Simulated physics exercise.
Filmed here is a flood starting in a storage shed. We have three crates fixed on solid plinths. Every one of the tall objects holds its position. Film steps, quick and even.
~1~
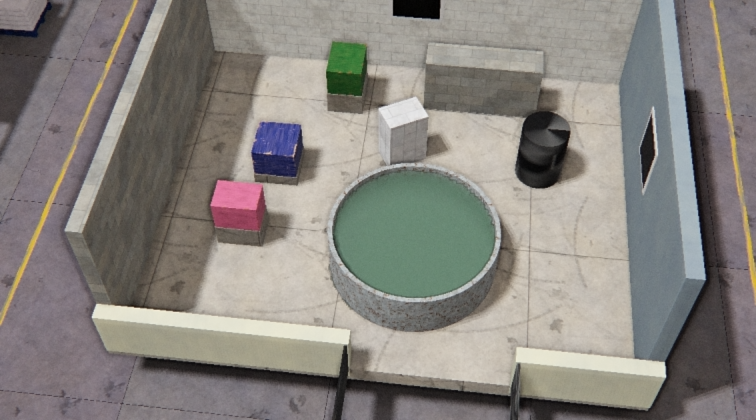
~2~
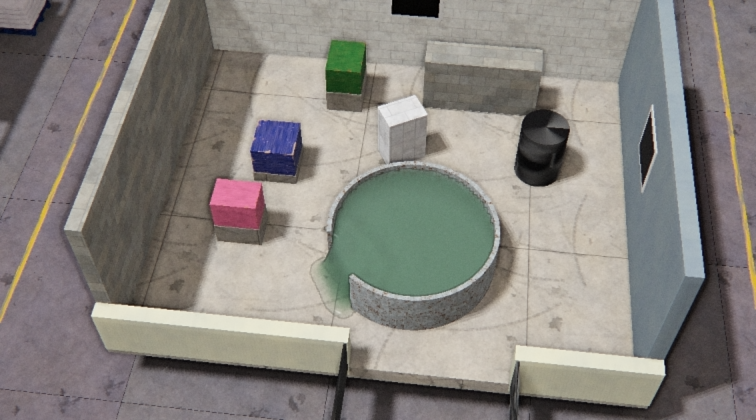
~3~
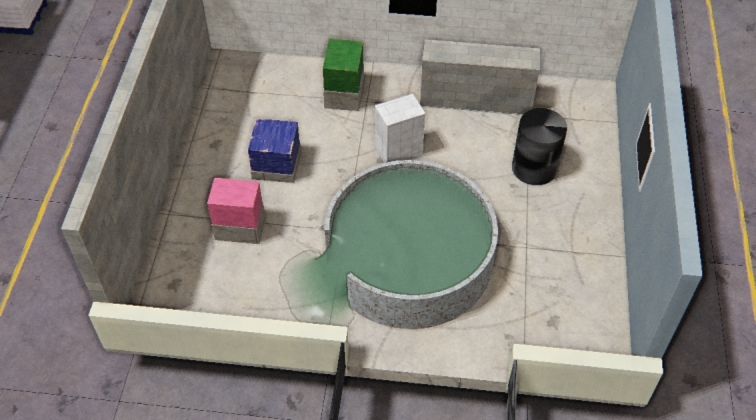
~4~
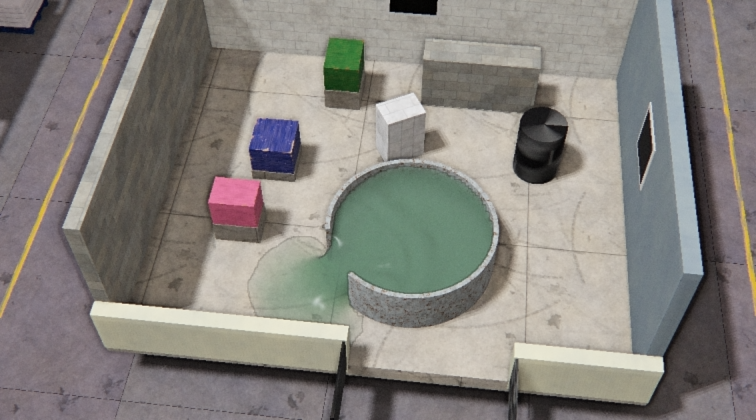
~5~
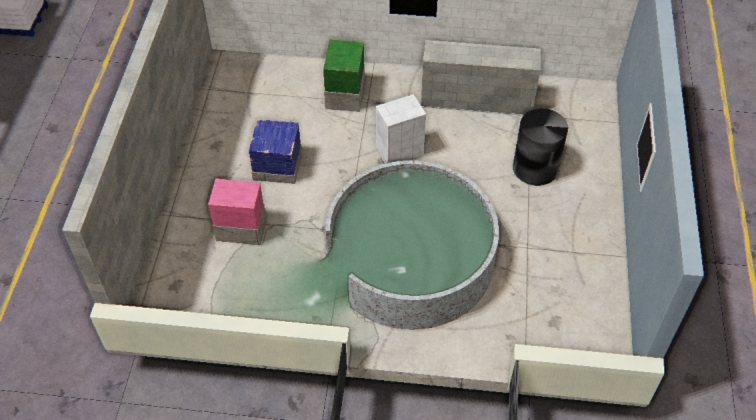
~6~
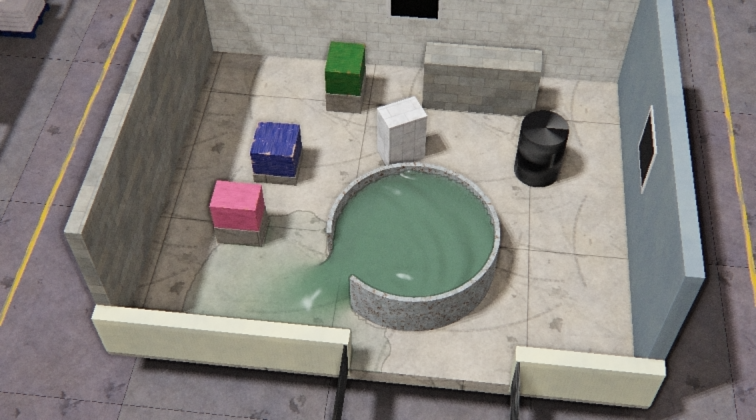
Green water pouring from a gap in a round stone tank and spreading left across a shed floor, past still colored blocks.
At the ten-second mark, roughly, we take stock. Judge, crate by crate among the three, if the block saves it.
Blue crate: Block saves it; pink crate: Block saves it; green crate: Block saves it.
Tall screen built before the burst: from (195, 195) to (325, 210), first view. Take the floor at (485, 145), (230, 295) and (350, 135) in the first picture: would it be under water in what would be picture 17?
First unwetted, then inundated, then unwetted.
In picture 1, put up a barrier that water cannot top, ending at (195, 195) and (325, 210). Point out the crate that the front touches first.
That would be the pink crate.
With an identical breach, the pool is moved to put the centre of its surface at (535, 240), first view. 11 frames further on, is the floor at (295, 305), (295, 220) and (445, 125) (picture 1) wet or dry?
Submerged, submerged, untouched.
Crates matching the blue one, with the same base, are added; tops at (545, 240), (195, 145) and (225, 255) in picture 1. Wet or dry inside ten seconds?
Listed order: Unflooded / flooded / flooded.
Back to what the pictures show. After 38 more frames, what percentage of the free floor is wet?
I'd guess some 60 per cent.
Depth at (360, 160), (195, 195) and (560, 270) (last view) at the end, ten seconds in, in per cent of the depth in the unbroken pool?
The depths come to near 6, 12 and 4 per cent respectively.
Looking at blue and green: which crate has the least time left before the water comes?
It is the blue crate.
A moment on, water covers 20 % of the floor; the blue crate water round its plinth, the pink crate water round its plinth, the green crate not reached.
Next, water covers 20 % of the floor; the blue crate water round its plinth, the pink crate water round its plinth, the green crate not reached.
Then, water covers 40 % of the floor; the blue crate water round its plinth, the pink crate water round its plinth, the green crate water round its plinth.
Later, water covers 60 % of the floor; the blue crate water round its plinth, the pink crate water round its plinth, the green crate water round its plinth.
In the end, water covers 90 % of the floor; the blue crate stayed above the water, the pink crate stayed above the water, the green crate stayed above the water.
